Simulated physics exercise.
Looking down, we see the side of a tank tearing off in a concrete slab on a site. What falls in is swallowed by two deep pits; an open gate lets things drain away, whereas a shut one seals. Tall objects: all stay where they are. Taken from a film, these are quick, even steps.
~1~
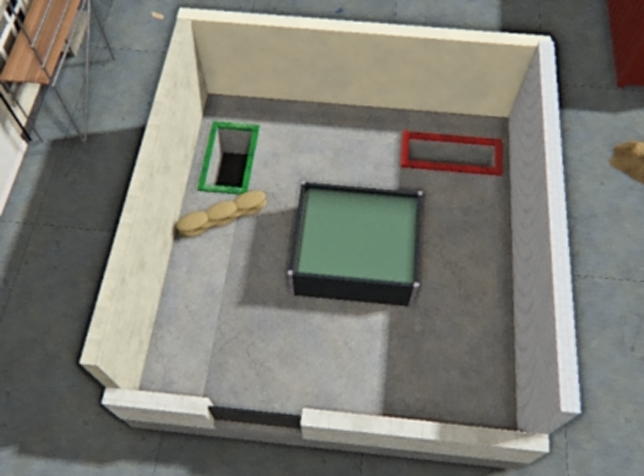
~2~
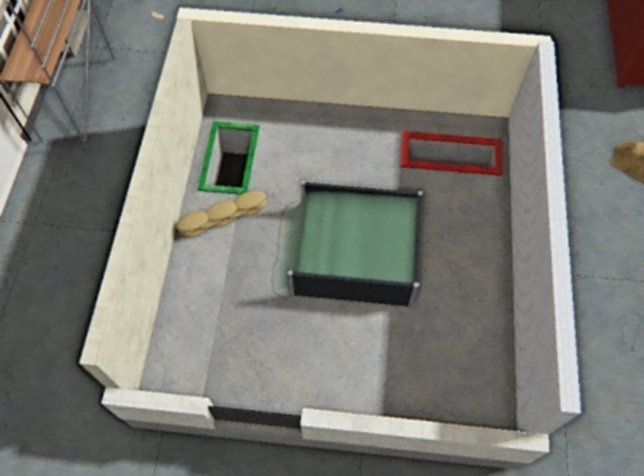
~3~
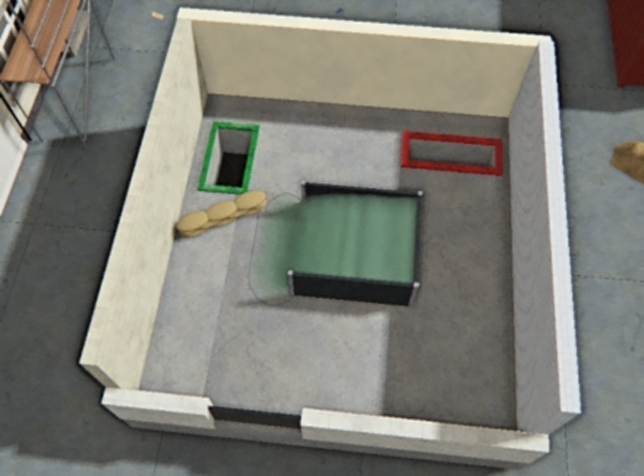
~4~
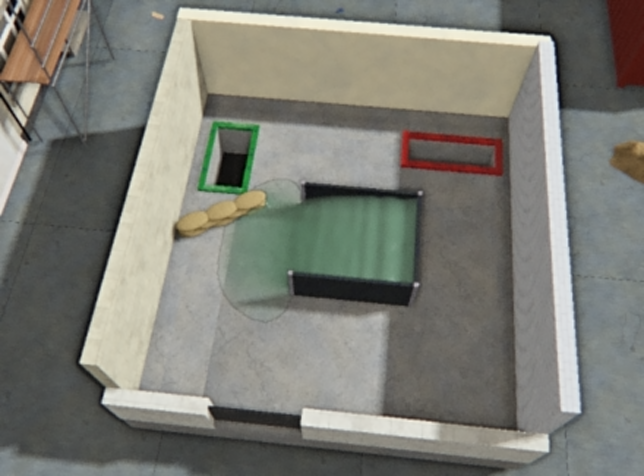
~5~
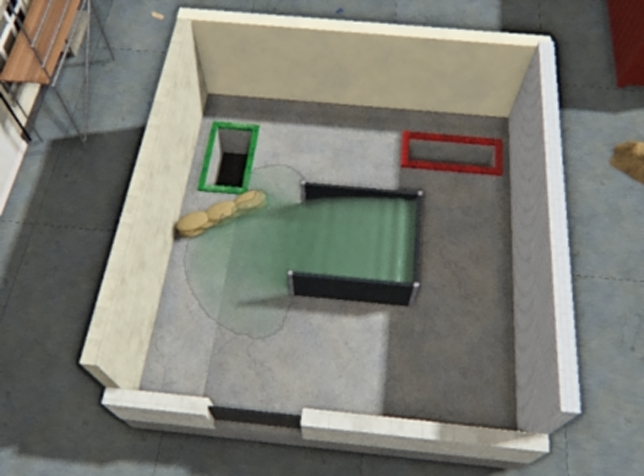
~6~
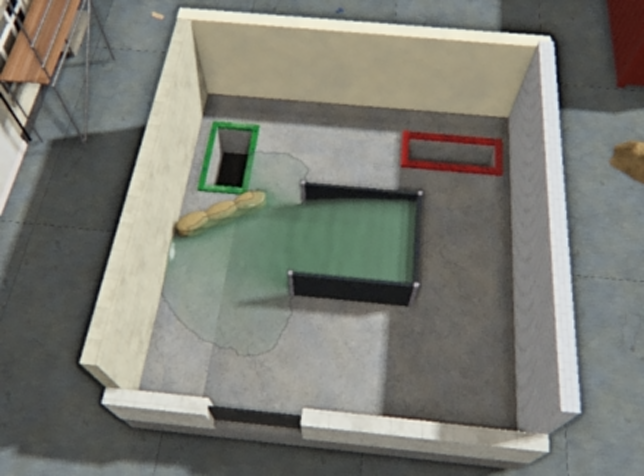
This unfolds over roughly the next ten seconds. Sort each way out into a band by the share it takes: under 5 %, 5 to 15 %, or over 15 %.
Shares: The gate takes under 5 %; the red pit takes under 5 %; the green pit takes 5 to 15 %.
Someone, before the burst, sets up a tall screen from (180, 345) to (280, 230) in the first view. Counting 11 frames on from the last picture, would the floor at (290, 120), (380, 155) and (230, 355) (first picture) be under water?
Point by point: First swamped, next spared, last swamped.
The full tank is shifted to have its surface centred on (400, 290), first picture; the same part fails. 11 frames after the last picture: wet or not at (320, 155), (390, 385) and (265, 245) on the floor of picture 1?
Spot one unwetted, spot two unwetted, spot three wetted.
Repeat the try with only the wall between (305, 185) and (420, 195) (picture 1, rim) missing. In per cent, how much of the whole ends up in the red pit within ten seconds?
Red: 15 %.
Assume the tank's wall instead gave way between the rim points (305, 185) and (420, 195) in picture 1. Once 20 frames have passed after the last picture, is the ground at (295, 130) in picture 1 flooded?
Lab note: Point logged as inundated.
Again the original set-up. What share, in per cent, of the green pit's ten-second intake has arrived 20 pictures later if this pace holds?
By then roughly 60 percent of the ten-second total is in.
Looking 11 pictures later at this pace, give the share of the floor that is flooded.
Around 35 percent, give or take.
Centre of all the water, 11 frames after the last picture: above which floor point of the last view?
My guess is about (252, 275).
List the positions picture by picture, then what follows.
Still water in the open tank at (357, 235), in the first picture.
The front is at a hidden place, out from the gap at (300, 242), in the second picture.
The front is at (285, 198), out from the gap at (300, 243), in the third picture.
Water pours out at (300, 244) and has run to (264, 188), in the fourth picture.
The front is at (189, 264), out from the gap at (300, 244), in the fifth picture.
The front is at (163, 287), out from the gap at (300, 245), in the sixth picture.
A moment on, water covers 25 % of the floor; the gate 0 %, the red pit 0 %, the green pit 1 %.
Next, water covers 35 % of the floor; the gate 0 %, the red pit 0 %, the green pit 3 %.
Then, water covers 60 % of the floor; the gate 0 %, the red pit 0 %, the green pit 5 %.
Later, water covers 85 % of the floor; the gate 0 %, the red pit 0 %, the green pit 7 %.
In the end, water covers 95 % of the floor; the gate 0 %, the red pit 1 %, the green pit 8 %.
